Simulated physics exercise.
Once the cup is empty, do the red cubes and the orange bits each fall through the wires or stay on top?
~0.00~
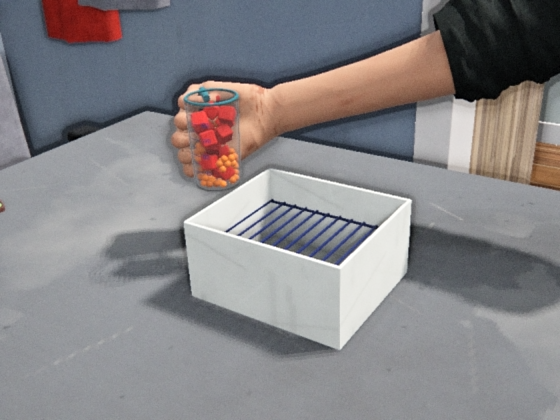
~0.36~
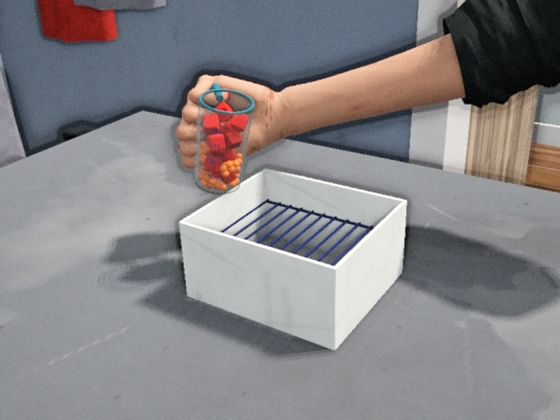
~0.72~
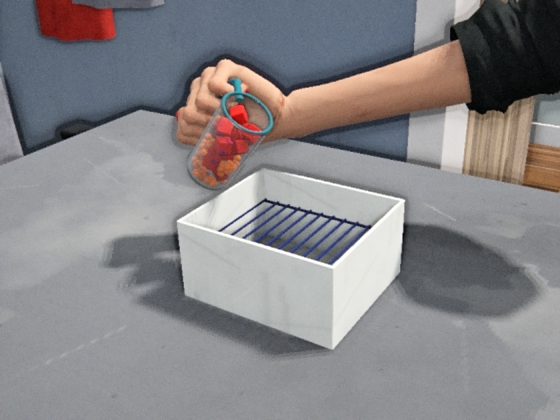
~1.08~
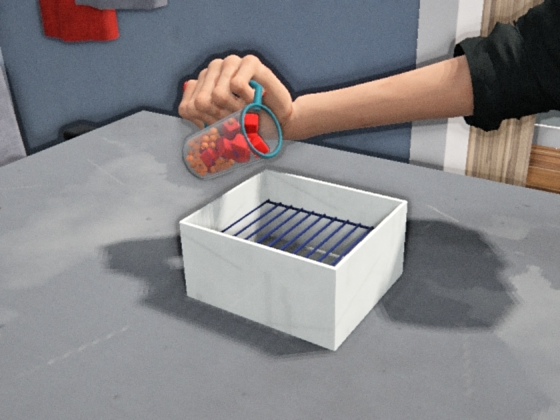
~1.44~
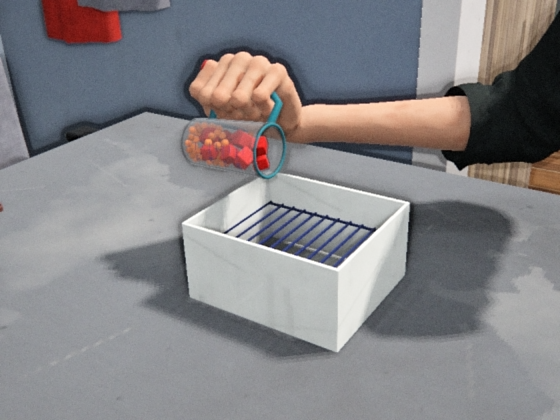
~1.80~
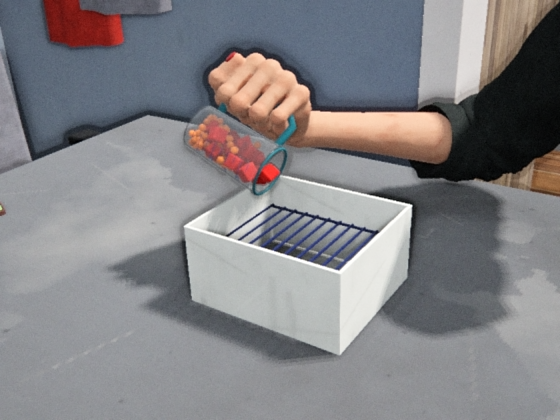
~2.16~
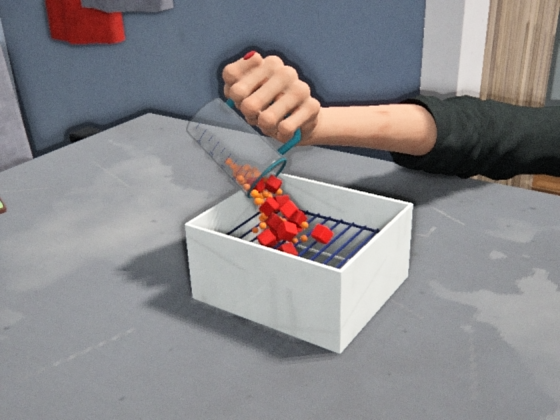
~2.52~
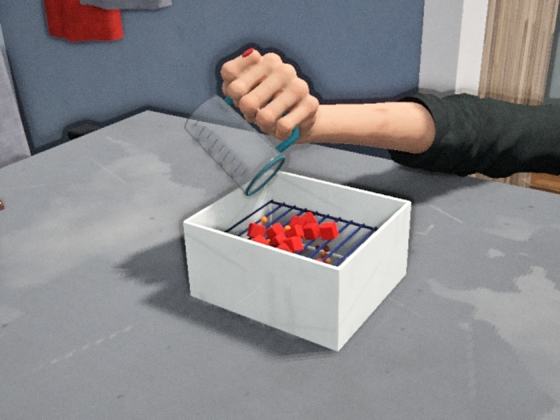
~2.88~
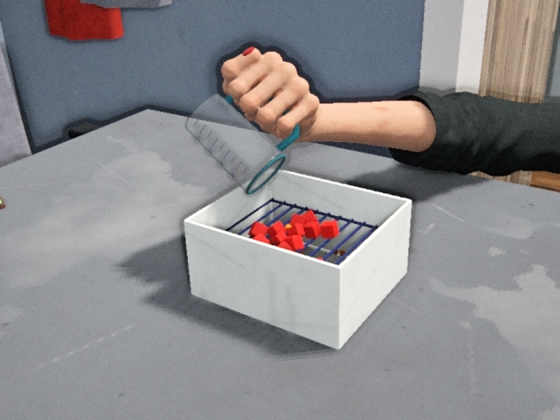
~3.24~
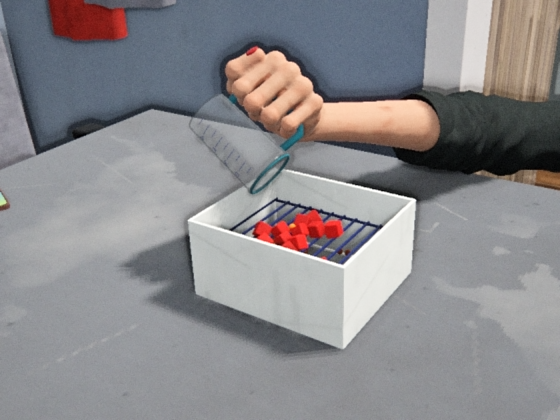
The red cubes stay on top of the wires. Nearly all the orange bits fall through, with only a stray few left on the wires.
